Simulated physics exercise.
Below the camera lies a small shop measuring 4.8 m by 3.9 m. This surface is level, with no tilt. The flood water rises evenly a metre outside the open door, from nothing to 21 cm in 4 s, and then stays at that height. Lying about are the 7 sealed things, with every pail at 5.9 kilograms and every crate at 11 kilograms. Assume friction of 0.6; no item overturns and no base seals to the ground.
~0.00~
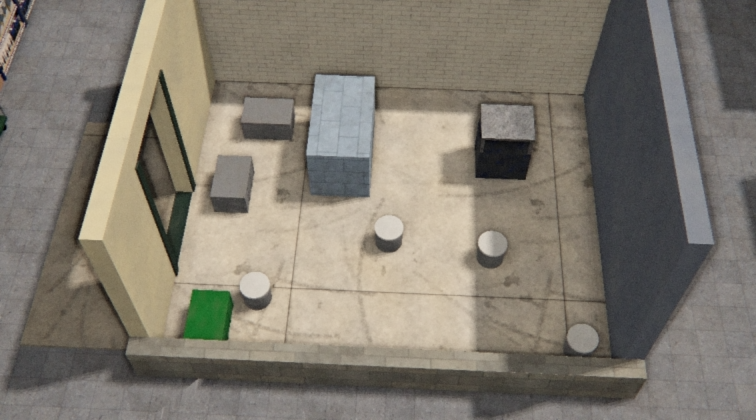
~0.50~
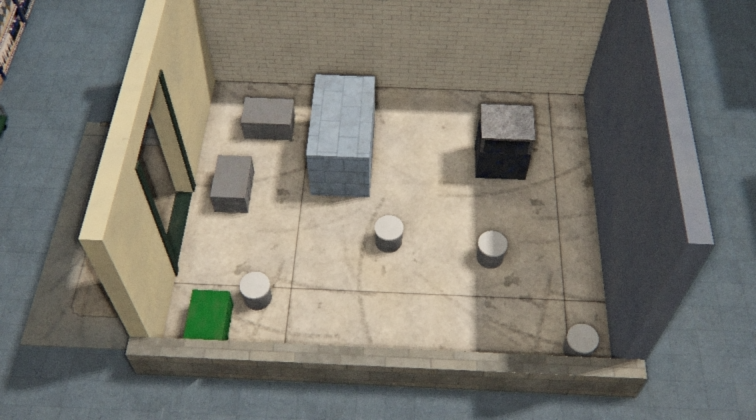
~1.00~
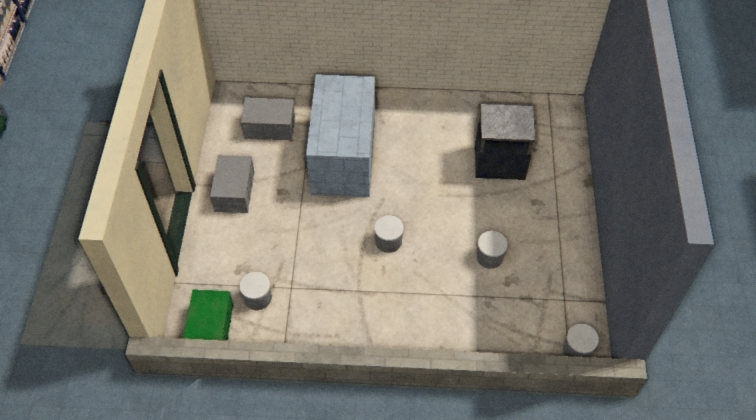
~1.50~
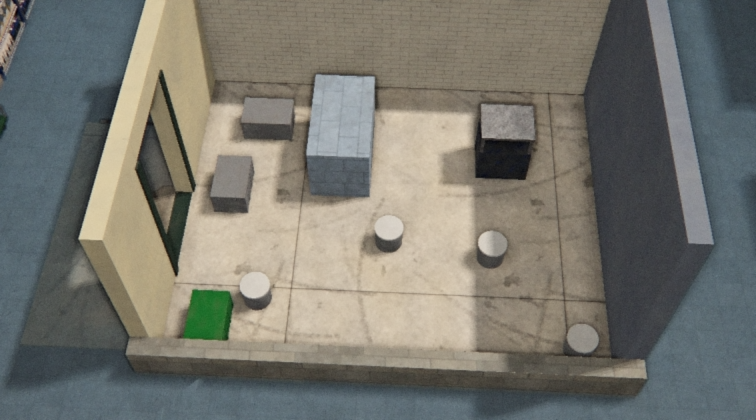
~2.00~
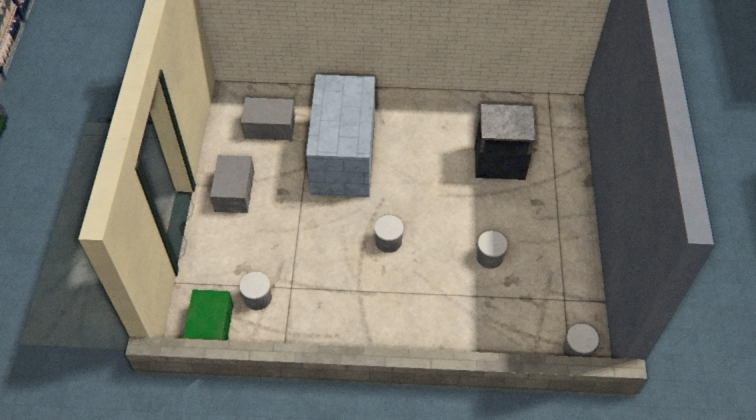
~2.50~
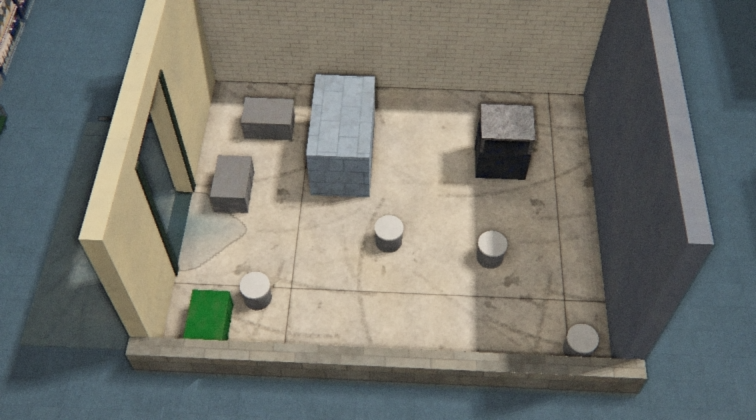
Blue-grey water spreading around a small walled room, then seeping through the open doorway while the blocks and cylinders stay still.
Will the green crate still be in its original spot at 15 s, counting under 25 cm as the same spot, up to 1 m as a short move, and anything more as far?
Looks like it will shift a fair bit.
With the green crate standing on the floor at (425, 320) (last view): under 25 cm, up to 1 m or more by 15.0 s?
Here it heads a good way off.
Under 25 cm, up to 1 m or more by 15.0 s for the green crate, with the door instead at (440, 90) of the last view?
So the green crate is well away by then.
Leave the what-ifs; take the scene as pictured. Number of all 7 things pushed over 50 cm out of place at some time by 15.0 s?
I get 6.
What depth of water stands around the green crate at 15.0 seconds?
Roughly 10 cm at that moment.
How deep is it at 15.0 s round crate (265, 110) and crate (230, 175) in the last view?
8 and 9 cm.
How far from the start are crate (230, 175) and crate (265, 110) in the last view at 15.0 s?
In turn: 120 cm, 60 cm.
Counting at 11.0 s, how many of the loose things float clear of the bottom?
Just then, the number is 5.
After 3.5 s the green crate is near (207, 316), 0.0 m from its start, aground; 0 afloat.
After 6.8 s the green crate is near (207, 316), 0.0 m from its start, aground; 0 afloat.
After 11.0 s the green crate is near (207, 316), 0.0 m from its start, aground; 5 afloat.
After 15.0 s the green crate is near (184, 286), 0.4 m from its start, afloat; 7 afloat.
